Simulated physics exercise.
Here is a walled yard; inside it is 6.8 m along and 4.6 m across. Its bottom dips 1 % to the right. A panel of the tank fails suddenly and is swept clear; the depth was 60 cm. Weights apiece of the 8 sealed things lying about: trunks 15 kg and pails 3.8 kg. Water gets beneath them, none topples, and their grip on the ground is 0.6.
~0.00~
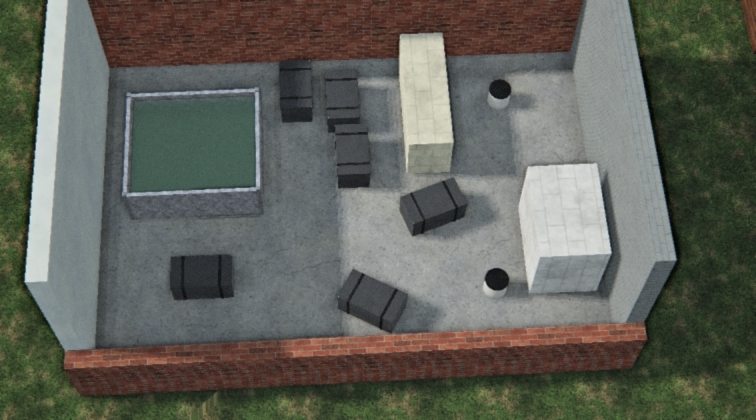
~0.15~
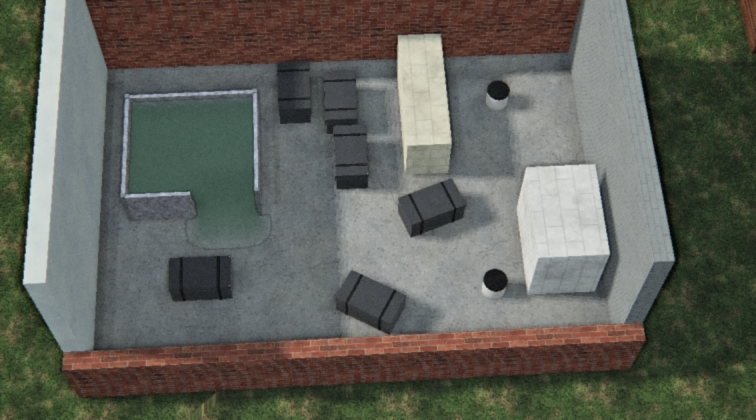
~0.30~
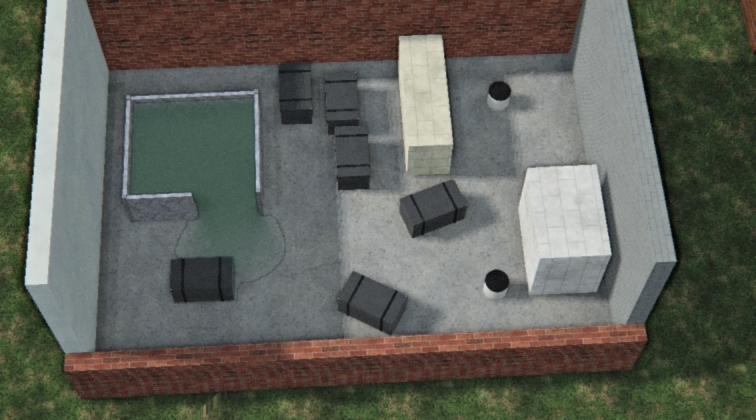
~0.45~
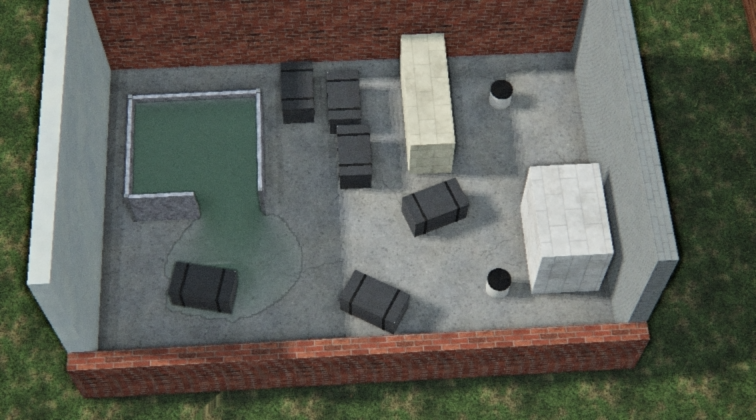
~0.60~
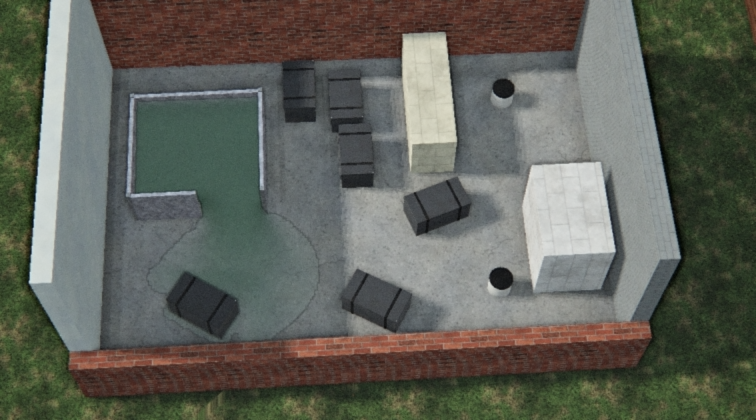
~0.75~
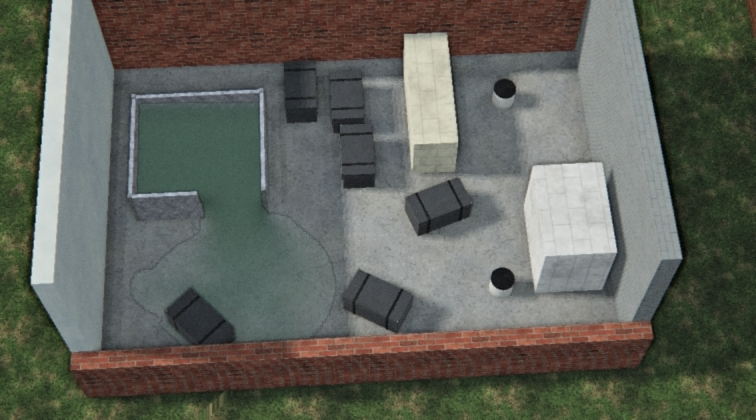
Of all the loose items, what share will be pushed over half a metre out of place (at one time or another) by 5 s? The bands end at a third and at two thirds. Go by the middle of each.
That comes to one to two thirds.
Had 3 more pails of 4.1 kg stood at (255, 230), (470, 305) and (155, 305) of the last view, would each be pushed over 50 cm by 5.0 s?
In that order: Over, past it, past it.
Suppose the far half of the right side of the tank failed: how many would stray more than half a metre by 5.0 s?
In that case 6 of them.
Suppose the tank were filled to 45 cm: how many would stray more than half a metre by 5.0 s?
Then 3.
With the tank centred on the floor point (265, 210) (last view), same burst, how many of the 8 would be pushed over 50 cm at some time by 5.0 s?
In that case 2 of them.
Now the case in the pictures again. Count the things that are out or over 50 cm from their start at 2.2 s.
By then 2.
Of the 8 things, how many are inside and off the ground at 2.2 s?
I count 2.
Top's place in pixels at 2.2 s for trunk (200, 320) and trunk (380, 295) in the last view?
Near (129, 308) and (450, 288).
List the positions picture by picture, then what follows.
The first picture shows a trunk at (201, 271) rests on the ground; a trunk at (372, 295) rests on the ground; 2.5 m2 under water; 0 of 8 have shifted.
The second picture shows a trunk at (199, 272) rests on the ground; a trunk at (371, 297) rests on the ground; 3.0 m2 under water; 0 of 8 have shifted.
The third picture shows a trunk at (201, 274), on the bottom; a trunk at (372, 297) rests on the ground; water covers 3.6 m2; 0 of 8 have shifted.
The fourth picture shows a trunk at (202, 282), on the bottom, 14 cm from its start; a trunk at (374, 296), on the bottom; water covers 4.3 m2; 1 of 8 have shifted.
The fifth picture shows a trunk at (201, 300), on the bottom, 40 cm from its start; a trunk at (376, 295), on the bottom; 5.3 m2 under water; 1 of 8 have shifted.
The sixth picture shows a trunk at (199, 320) rests on the ground, 67 cm from its start; a trunk at (378, 296), on the bottom; water covers 6.4 m2; 1 of 8 have shifted.
After 1.1 s 1 of 8 are over 50 cm from their spots; 0 afloat.
After 2.2 s 2 of 8 are over 50 cm from their spots; 2 afloat.
After 3.5 s 3 of 8 are over 50 cm from their spots; 2 afloat.
After 5.0 s 2 of 8 are over 50 cm from their spots, and 3 have been at some point; 2 afloat.
